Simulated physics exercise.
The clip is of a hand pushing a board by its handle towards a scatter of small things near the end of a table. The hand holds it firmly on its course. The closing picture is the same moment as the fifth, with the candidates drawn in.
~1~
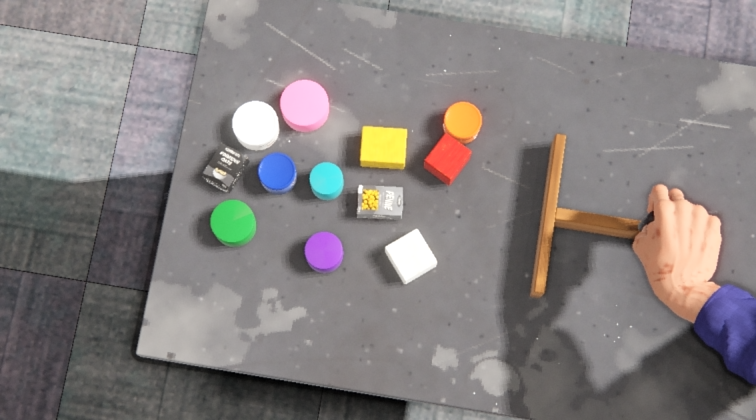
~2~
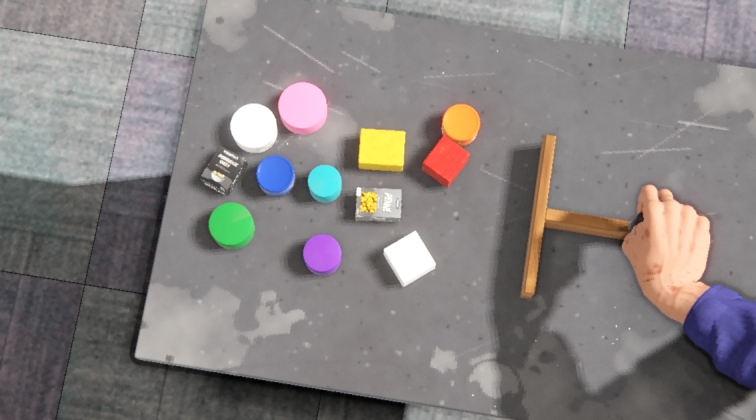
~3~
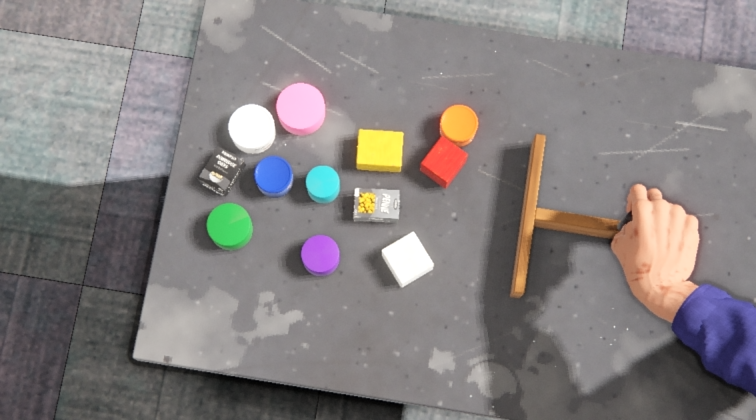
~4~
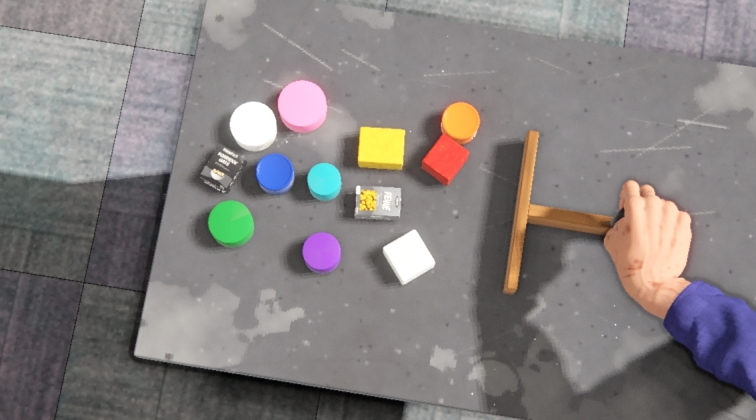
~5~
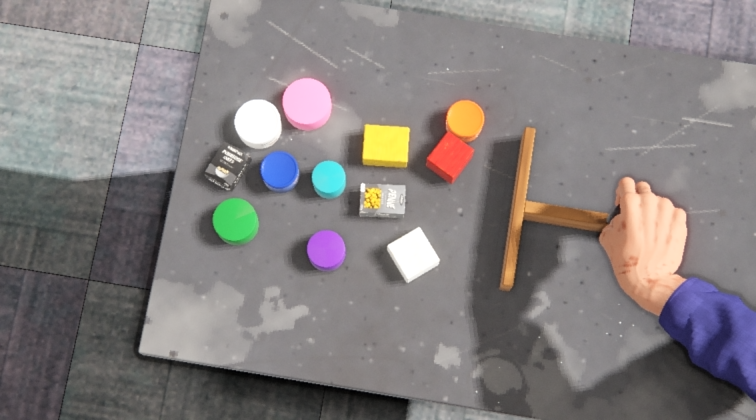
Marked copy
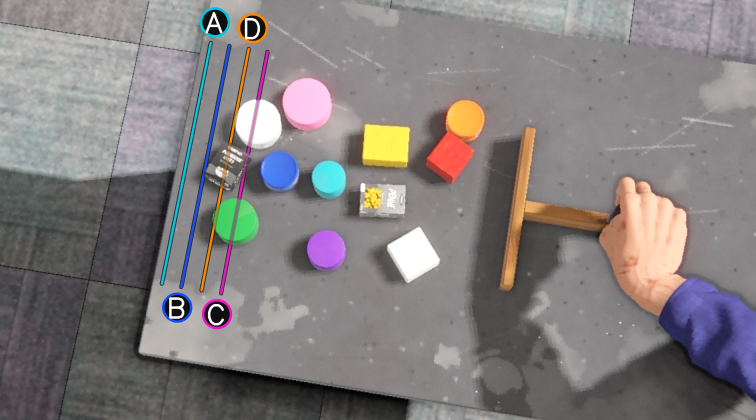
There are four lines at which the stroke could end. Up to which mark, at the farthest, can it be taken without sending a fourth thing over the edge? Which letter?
No fourth one falls up to C.
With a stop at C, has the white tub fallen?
By then, yes.
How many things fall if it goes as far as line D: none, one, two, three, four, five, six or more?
Six or more.
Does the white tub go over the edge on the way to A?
Yes.
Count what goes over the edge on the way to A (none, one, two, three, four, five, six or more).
Six or more.
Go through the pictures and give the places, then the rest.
In the first frame, green tin (233, 223); turquoise tin (326, 181); orange jar (462, 123).
In the second frame, board (541, 213); purple tin (323, 255).
In the third frame, board (531, 212); pink pot (301, 109).
In the fourth frame, board (523, 209); blue tub (275, 175).
In the fifth frame, board (519, 205); white block (413, 255); black packet (228, 167); grey packet (382, 201).
On the marked copy, A at (187, 161); B at (206, 164); C at (245, 170); D at (226, 167).
With C. Early on, board (420, 190); orange jar (416, 104); white block (379, 245).
Further on, board (322, 174); black packet (190, 159); white tub (228, 120).
At the end, board (246, 162); blue tub over the edge; black packet over the edge; three fallen.
As for the rest, A drops nine; B drops six; D drops six.
